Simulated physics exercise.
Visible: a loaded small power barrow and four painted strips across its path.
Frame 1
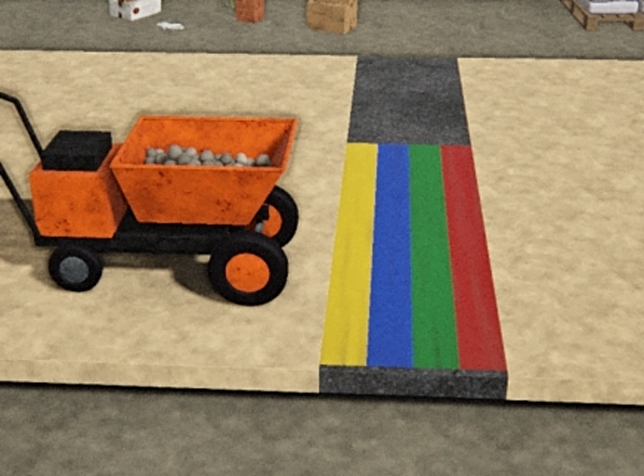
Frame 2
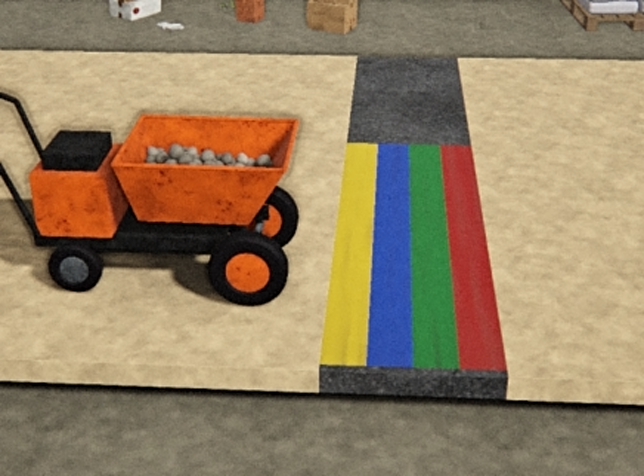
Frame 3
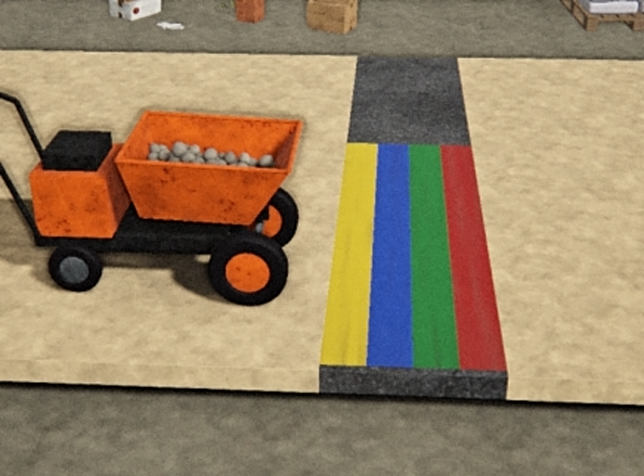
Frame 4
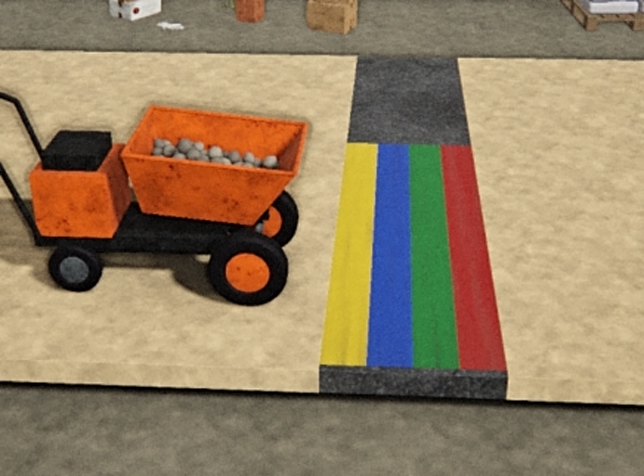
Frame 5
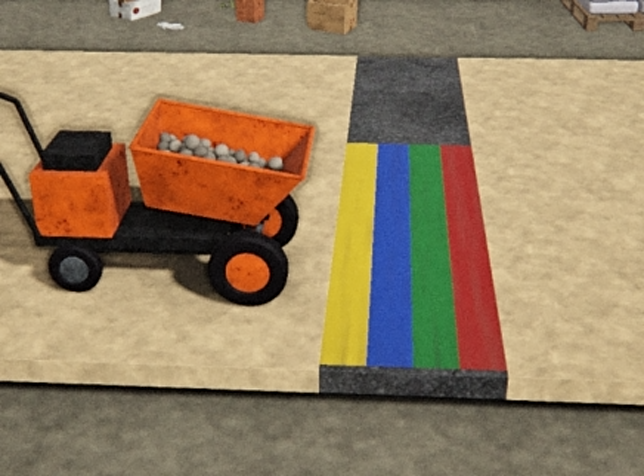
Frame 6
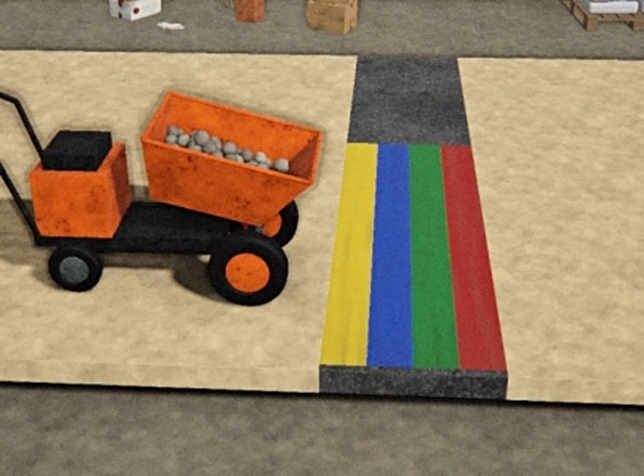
The orange skip of a small barrow, loaded with grey pebbles, sat level at first, then tilted slightly toward the right while the wheels stayed still beside yellow, blue, green and red painted strips.
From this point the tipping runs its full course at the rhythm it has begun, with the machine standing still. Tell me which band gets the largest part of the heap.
I would say the blue band gets the largest part.
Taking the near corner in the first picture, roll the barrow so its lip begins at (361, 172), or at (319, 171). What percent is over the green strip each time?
The first spot gives roughly 20 %; the second gives roughly 40 %.
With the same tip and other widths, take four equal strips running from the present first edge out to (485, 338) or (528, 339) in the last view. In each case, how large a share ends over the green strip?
Near 30 and then 20 in a hundred.
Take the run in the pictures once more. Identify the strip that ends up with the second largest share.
It is that green strip.
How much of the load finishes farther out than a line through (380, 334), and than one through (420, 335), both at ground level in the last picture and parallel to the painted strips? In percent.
Some 60 and some 30 per cent, respectively.
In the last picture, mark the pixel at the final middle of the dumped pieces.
(400, 276).
Just after the last frame, skip tipped well over; every one in the skip.
A moment on, skip tipped steeply; almost all in the skip; about a tenth over the blue strip; just a few over the green strip.
Further on, skip tipped right over; roughly a third in the skip; just a few over the yellow strip; roughly a third over the blue strip; roughly a quarter over the green strip; just a few over the red strip; just a few off the paint.
When it is over, skip tipped right over; about a tenth in the skip; about a tenth over the yellow strip; roughly half over the blue strip; roughly a quarter over the green strip; about a tenth over the red strip; just a few off the paint.
